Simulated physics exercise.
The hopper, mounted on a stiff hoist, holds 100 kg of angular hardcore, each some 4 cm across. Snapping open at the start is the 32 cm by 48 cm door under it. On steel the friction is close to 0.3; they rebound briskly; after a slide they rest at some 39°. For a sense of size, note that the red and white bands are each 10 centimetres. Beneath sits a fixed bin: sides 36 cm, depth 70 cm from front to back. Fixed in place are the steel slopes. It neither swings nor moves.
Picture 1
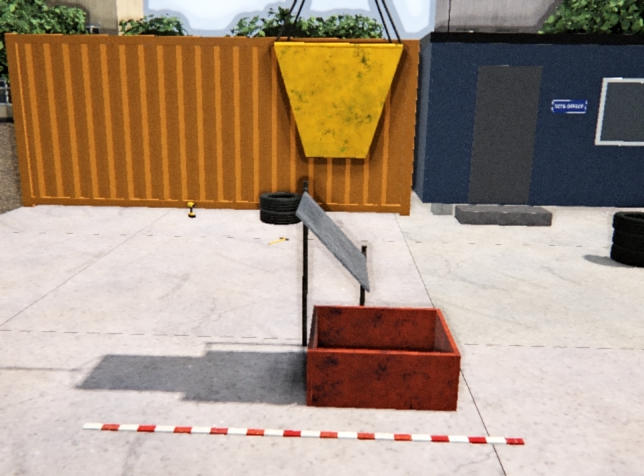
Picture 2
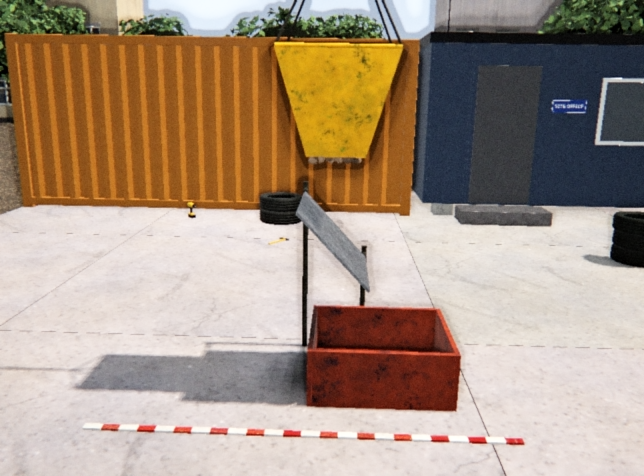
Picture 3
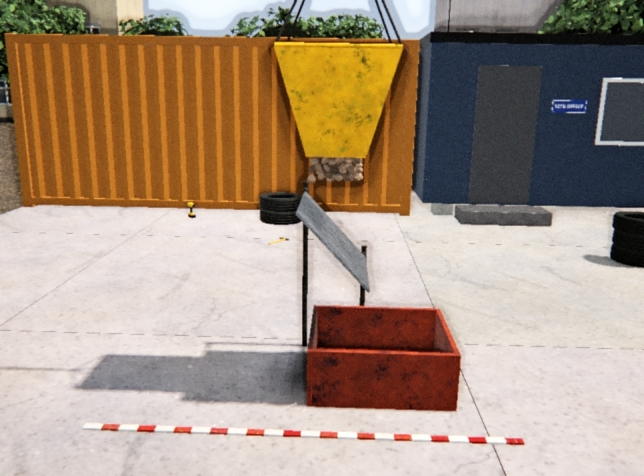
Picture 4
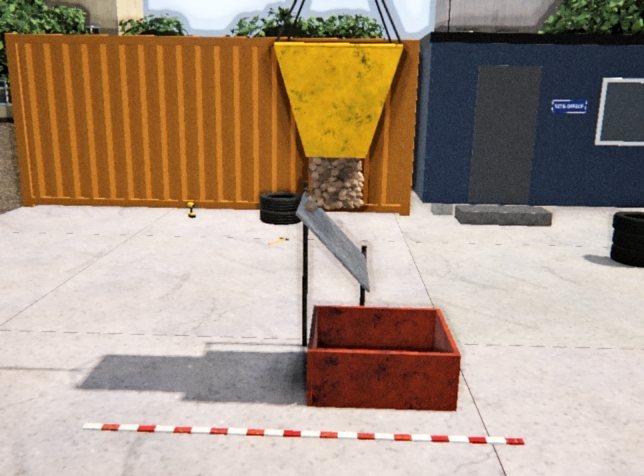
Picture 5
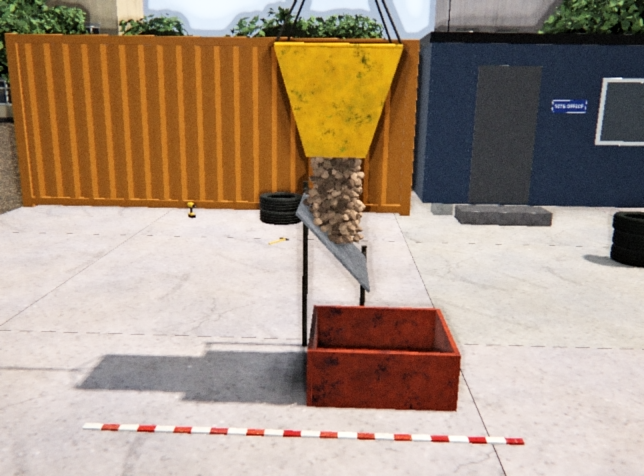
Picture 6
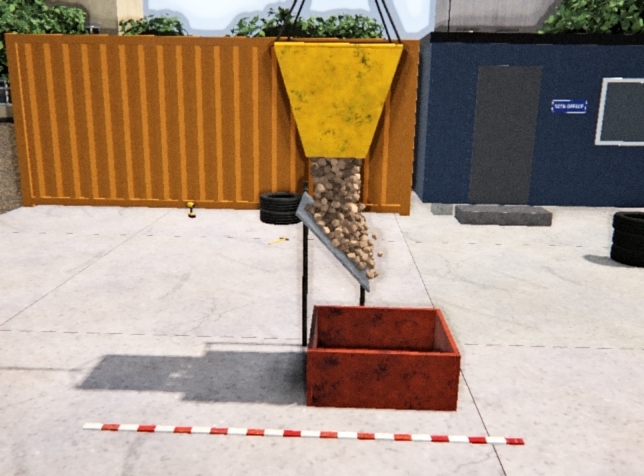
Brownish stones begin to show beneath a yellow hopper hanging still in front of an orange container, then drop in a thickening column. They reach the tilted grey plate below and slide down it to the right, spreading to its lower edge above an empty red box.
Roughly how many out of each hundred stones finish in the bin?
Roughly 81 out of each hundred finish there.
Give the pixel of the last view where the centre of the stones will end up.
Pixel position of the middle approx (419, 366).
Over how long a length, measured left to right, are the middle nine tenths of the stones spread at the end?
Around 80 centimetres.
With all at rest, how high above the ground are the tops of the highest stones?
32 cm.
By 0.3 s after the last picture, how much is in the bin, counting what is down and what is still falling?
At that moment: About 70 %.
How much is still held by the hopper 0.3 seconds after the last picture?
Around 0 per cent is yet inside.
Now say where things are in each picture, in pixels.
The outlet is at (336, 148); nothing has dropped yet, in the first frame.
The outlet is at (336, 148); 6 % is out, in the second frame.
The outlet is at (336, 148); 20 % is out, the lowest stones still above the rim at (338, 176), 133 cm up, in the third frame.
The outlet is at (336, 148); 38 % is out, the lowest stones still above the rim at (337, 203), 116 cm up, in the fourth frame.
The outlet is at (336, 148); 58 % is out, the lowest stones still above the rim at (343, 235), 95 cm up, in the fifth frame.
The outlet is at (336, 148); 79 % is out, the lowest stones still above the rim at (368, 266), 77 cm up, in the sixth frame.
Then, 0.3 s after the last picture, 0 % in the hopper, 15 % on the steel, 72 % falling or lying in the bin, 14 % falling or lying beside or right of the bin; the stones farthest right are at (450, 371).
Then, 0.7 s after the last picture, 0 % in the hopper, 80 % falling or lying in the bin, 20 % falling or lying beside or right of the bin; the stones farthest right are at (539, 401).
Then, 1.3 s after the last picture, 0 % in the hopper, 81 % falling or lying in the bin, 19 % falling or lying beside or right of the bin; the stones farthest right are at (573, 392).
Then, 2.2 s after the last picture, 0 % in the hopper, 81 % falling or lying in the bin, 19 % falling or lying beside or right of the bin; the stones farthest right are at (573, 392).
Then, 4.1 s after the last picture, 0 % in the hopper, 81 % in the bin, 19 % beside or right of the bin; the stones farthest right are at (573, 392).
